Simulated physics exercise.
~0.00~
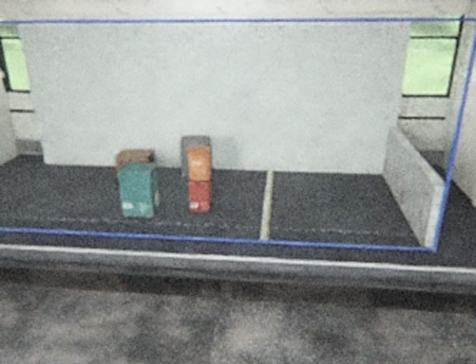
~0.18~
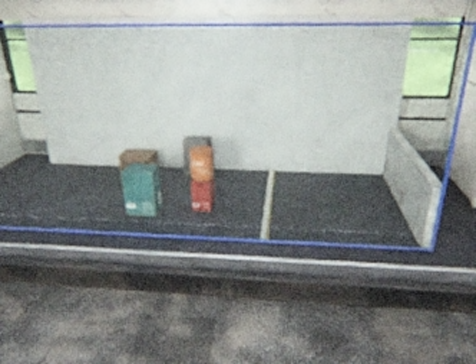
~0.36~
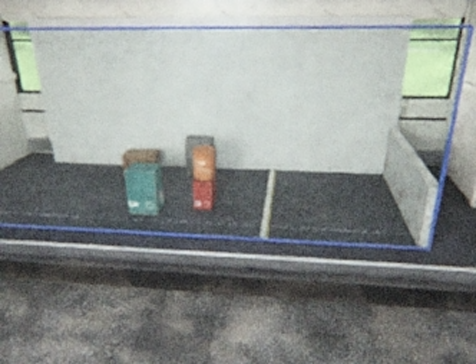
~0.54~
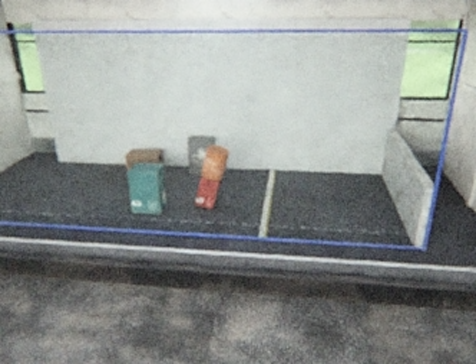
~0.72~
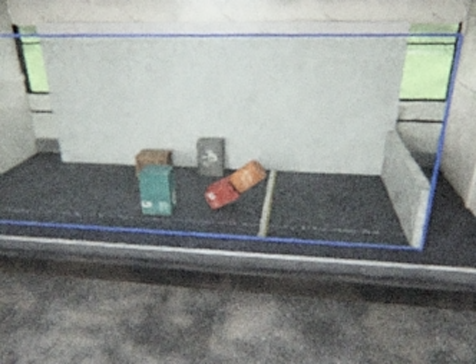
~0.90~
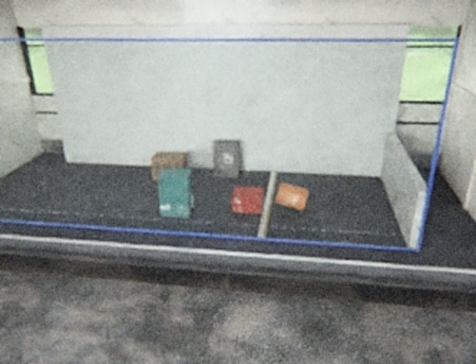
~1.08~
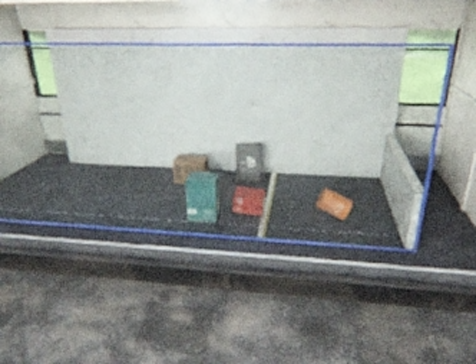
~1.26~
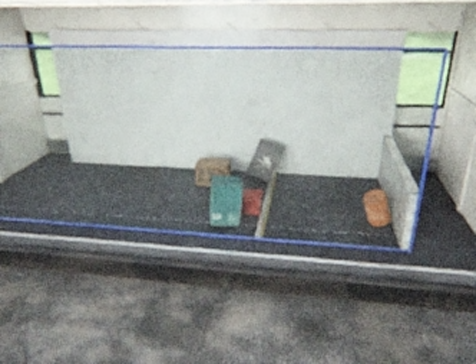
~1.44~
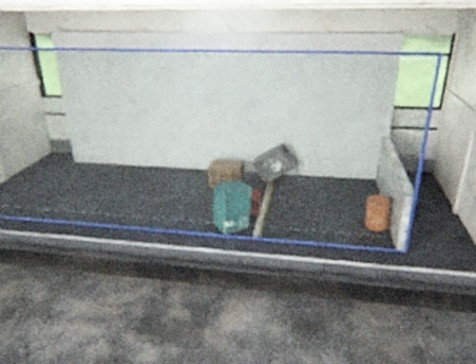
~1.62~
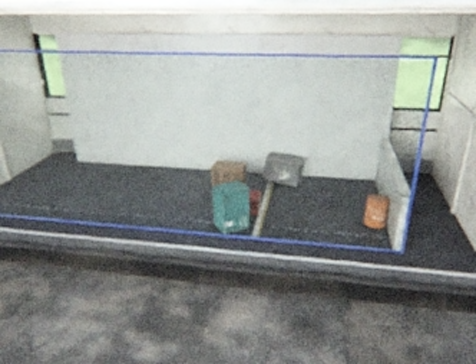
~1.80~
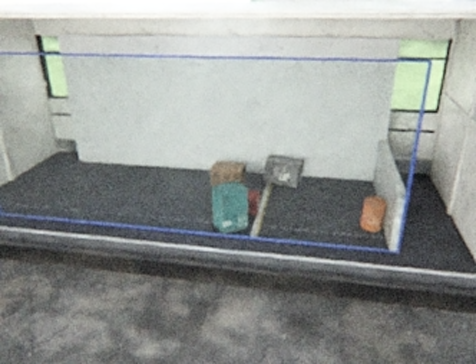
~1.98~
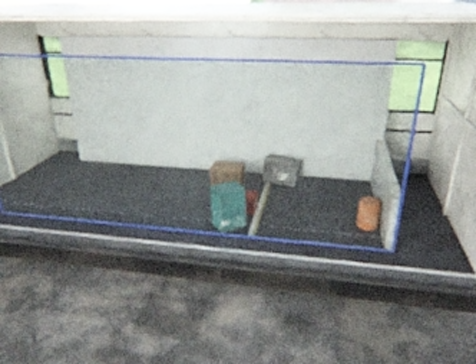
On the dark floor of a walled bay in a bus, a teal pack and a brown crate stand beside a red pack with an orange bucket on top and a grey pack behind. The red pack tips to the right, and the bucket topples off, tumbling over the yellow line toward the right wall. The red pack lies short of the line as the others slide right. The teal pack and brown crate stop before the line, while the grey pack leans, falls and rests past it. The bucket ends upside down by the right wall.
